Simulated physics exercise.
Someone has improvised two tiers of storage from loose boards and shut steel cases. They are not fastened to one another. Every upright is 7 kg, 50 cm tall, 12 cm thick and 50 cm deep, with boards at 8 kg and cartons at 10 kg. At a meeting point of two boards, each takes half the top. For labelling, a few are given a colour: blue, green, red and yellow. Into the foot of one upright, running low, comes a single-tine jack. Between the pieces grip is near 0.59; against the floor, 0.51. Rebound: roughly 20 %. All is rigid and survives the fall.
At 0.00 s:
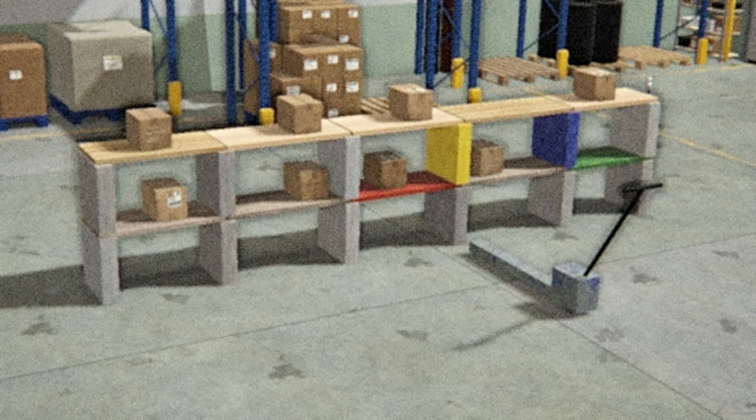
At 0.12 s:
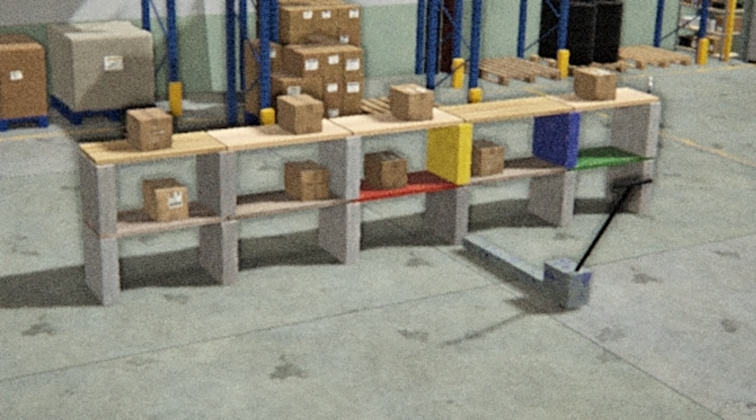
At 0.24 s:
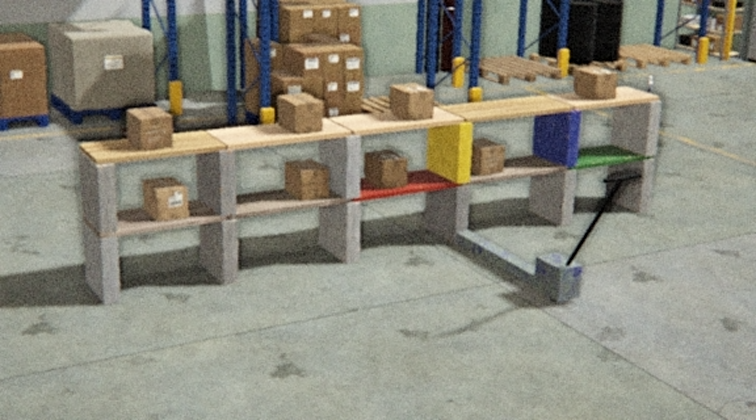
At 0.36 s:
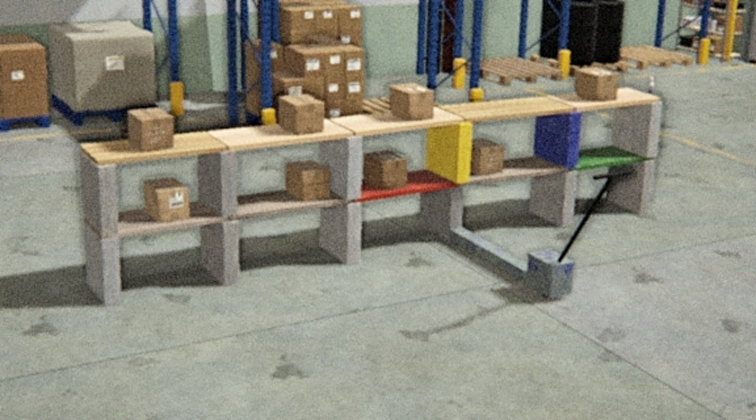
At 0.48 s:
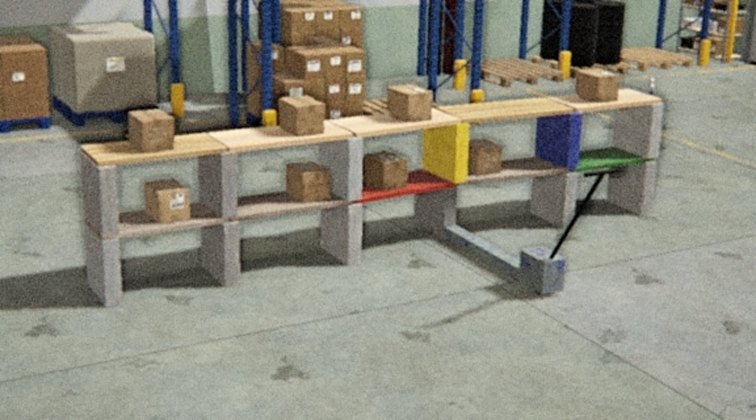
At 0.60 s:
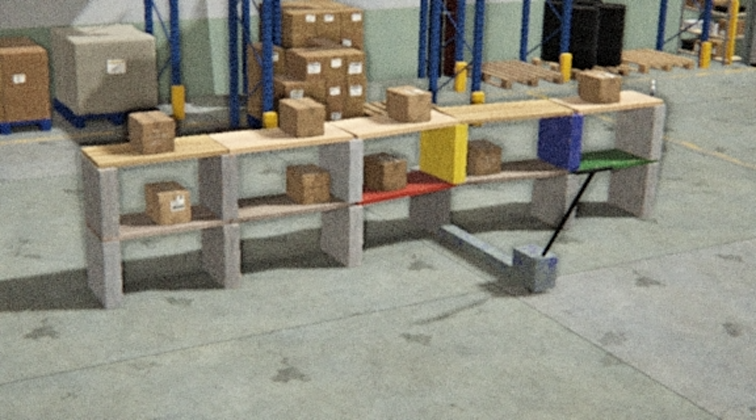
A low single-pronged jack sliding in under a long two-tier shelf of boards and cartons, nudging the yellow upright slightly left.
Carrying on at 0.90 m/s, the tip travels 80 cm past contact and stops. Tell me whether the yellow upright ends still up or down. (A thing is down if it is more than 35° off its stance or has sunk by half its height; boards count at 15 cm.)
At the finish it counts as up.
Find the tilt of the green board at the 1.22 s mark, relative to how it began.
Close to 5° of tilt compared with the start.
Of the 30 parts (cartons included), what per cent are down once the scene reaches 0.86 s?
0 %.
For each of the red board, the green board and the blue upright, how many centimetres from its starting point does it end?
About: Red 30, green 70, blue 70.
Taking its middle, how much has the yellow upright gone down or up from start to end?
0 centimetres lower, roughly.
After 0.86 s, none of the 30 pieces down, 16 disturbed; yellow upright 25 cm from its place; green board 7 cm from its place.
After 1.22 s, 2 of the 30 pieces down; yellow upright 51 cm from its place; blue upright 14° from how it stood.
After 1.74 s, 9 of the 30 pieces down; yellow upright 51 cm from its place; blue upright 66° from how it stood.
After 2.30 s, 9 of the 30 pieces down; yellow upright 50 cm from its place; blue upright 72° from how it stood, 63 cm lower.
In the end (3.3 s), 9 of the 30 pieces down; yellow upright 50 cm from its place; blue upright 74° from how it stood, 65 cm lower; red board 26 cm from its place. From the last view, middles, yellow upright near (418, 138), blue upright near (575, 202).
